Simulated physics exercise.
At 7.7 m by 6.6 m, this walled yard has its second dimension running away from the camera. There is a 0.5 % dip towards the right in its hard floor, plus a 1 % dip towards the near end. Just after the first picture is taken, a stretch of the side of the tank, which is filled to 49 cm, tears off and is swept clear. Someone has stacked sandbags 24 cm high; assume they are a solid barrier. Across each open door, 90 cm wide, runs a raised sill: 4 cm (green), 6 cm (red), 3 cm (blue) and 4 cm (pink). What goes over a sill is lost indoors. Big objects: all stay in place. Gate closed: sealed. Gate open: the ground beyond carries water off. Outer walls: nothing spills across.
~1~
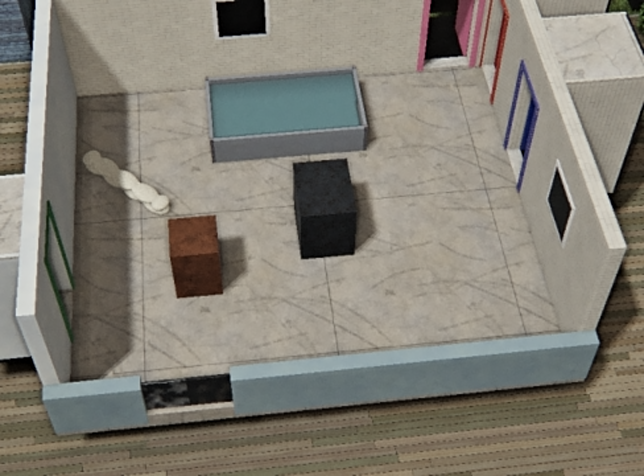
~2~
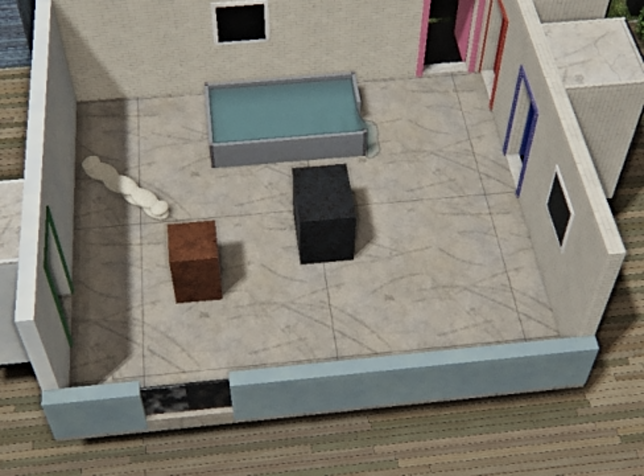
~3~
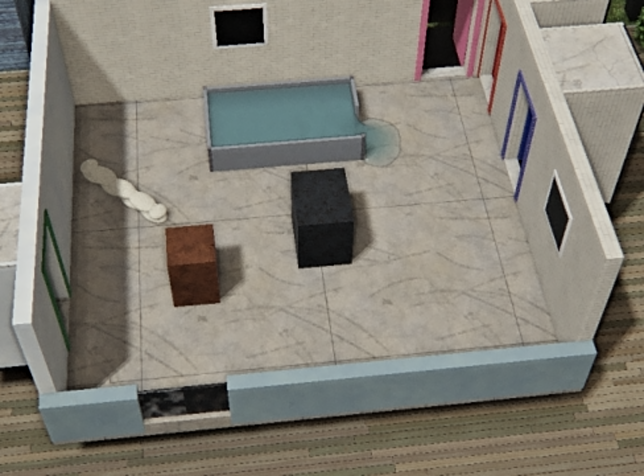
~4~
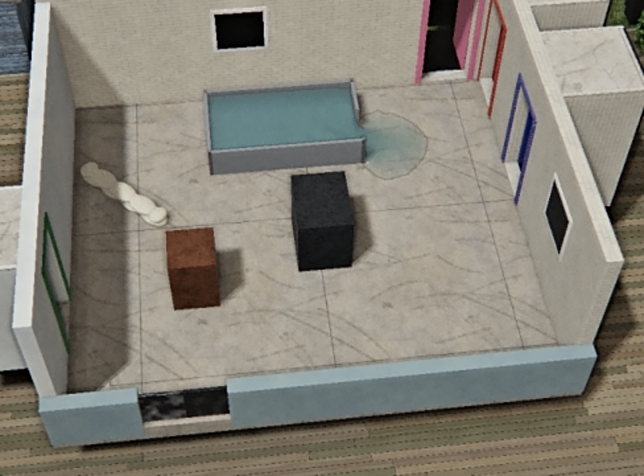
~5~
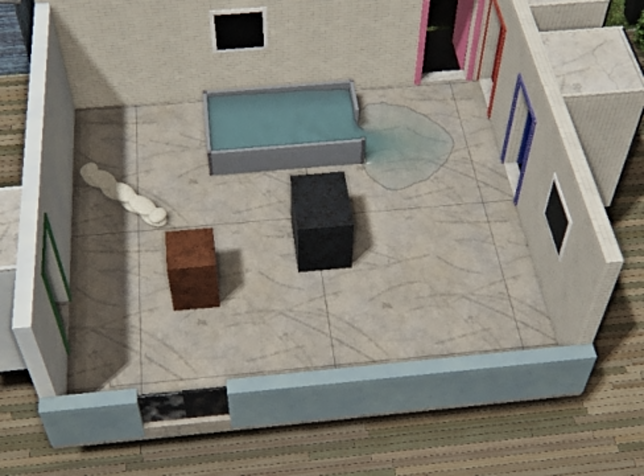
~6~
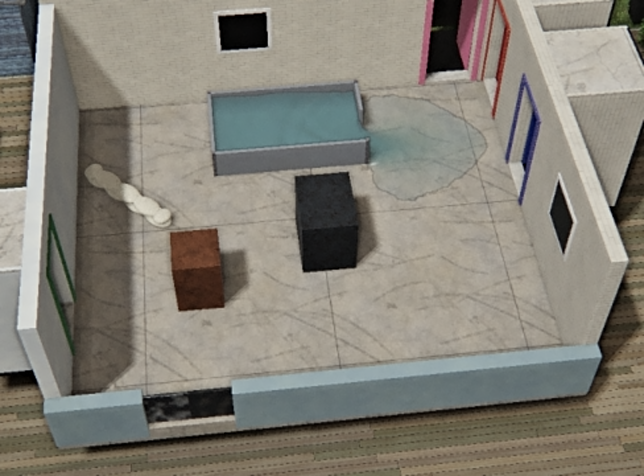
In this clip, a rectangular tank of bluish water stands in a walled yard with brown and black blocks and pale sandbags, then water pours from its right side and spreads rightward across the floor in a widening puddle.
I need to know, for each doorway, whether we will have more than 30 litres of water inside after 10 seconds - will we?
The green door lets in less than the cap. The red door lets in more than the cap. The blue door lets in more than the cap. The pink door lets in more than the cap.
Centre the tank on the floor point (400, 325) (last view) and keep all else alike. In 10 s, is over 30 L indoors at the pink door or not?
So then, pink goes beyond.
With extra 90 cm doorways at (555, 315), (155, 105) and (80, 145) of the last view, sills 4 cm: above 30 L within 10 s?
Less, less, less.
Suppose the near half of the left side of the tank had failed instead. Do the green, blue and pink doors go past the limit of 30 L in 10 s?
At green the amount is beneath the mark, at blue it is beneath the mark, and at pink it is beneath the mark.
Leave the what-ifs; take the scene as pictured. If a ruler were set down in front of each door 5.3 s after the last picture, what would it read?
Depths: Green door 0 cm, red door 11 cm, blue door 9 cm, pink door 8 cm.
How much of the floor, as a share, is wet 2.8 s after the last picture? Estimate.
Covered: Roughly 25 %.
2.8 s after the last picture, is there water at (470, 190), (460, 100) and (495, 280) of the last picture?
Soaked, soaked, soaked.
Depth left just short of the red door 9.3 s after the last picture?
Roughly 7.0 centimetres.
Then, 0.7 s after the last picture water covers 15 % of the floor and is deepest (30 cm) near (368, 148); green door not reached, red door 4 cm at the sill, 0 L in, blue door 5 cm at the sill, 3 L in, pink door 2 cm at the sill, 0 L in.
Then, 1.5 s after the last picture water covers 20 % of the floor and is deepest (28 cm) near (369, 155); green door not reached, red door 17 cm at the sill, 18 L in, blue door 12 cm at the sill, 44 L in, pink door 10 cm at the sill, 0 L in.
Then, 2.8 s after the last picture water covers 25 % of the floor and is deepest (20 cm) near (369, 155); green door not reached, red door 15 cm at the sill, 76 L in, blue door 12 cm at the sill, 114 L in, pink door 11 cm at the sill, 21 L in.
Then, 5.3 s after the last picture water covers 35 % of the floor and is deepest (16 cm) near (368, 148); green door not reached, red door 11 cm at the sill, 129 L in, blue door 9 cm at the sill, 185 L in, pink door 8 cm at the sill, 60 L in.
Then, 9.3 s after the last picture water covers 55 % of the floor and is deepest (10 cm) near (541, 375); green door not reached, red door 7 cm at the sill, 158 L in, blue door 7 cm at the sill, 245 L in, pink door 6 cm at the sill, 94 L in.
